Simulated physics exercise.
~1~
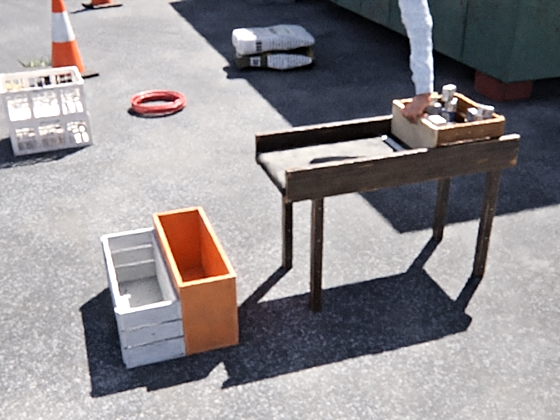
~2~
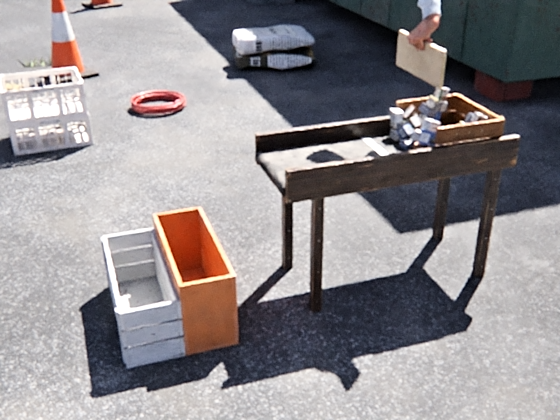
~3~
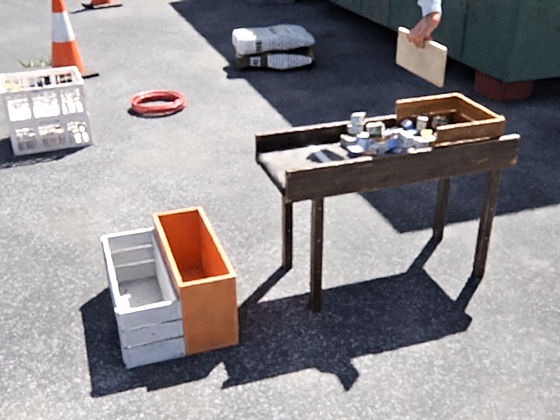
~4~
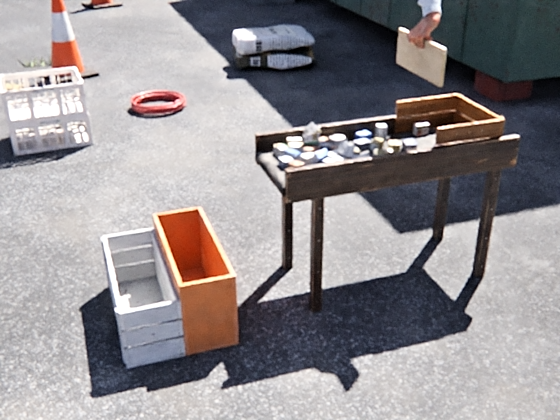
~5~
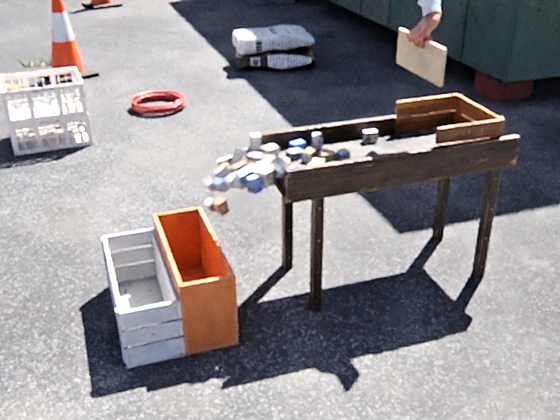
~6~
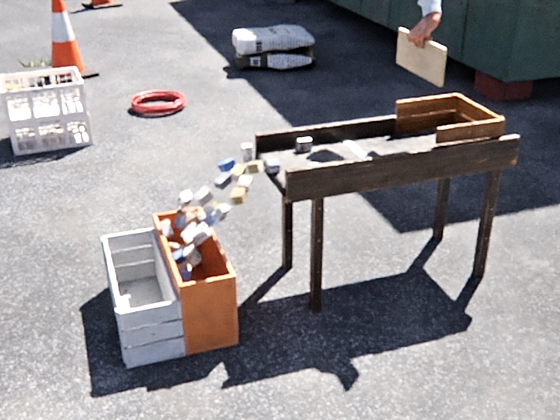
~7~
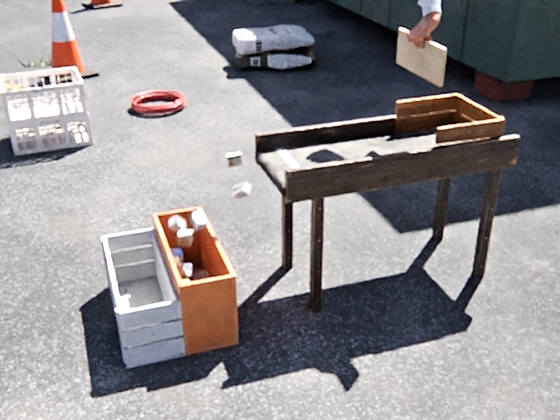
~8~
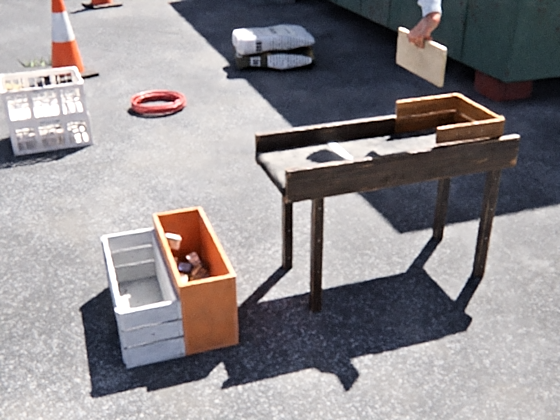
A heap of small pale cartons sits in a wooden pen at the right end of a dark trough-like conveyor on legs, seen from above on sunlit grey asphalt. An orange tub and a white slatted box stand side by side at the lower left, with a traffic cone, a crate, a red hose coil and sacks behind. A hand lifts a wooden gate from the pen and holds it up. The cartons spill out and travel left along the belt, spreading out. They tumble off the end into the orange tub, leaving the belt and white box empty.
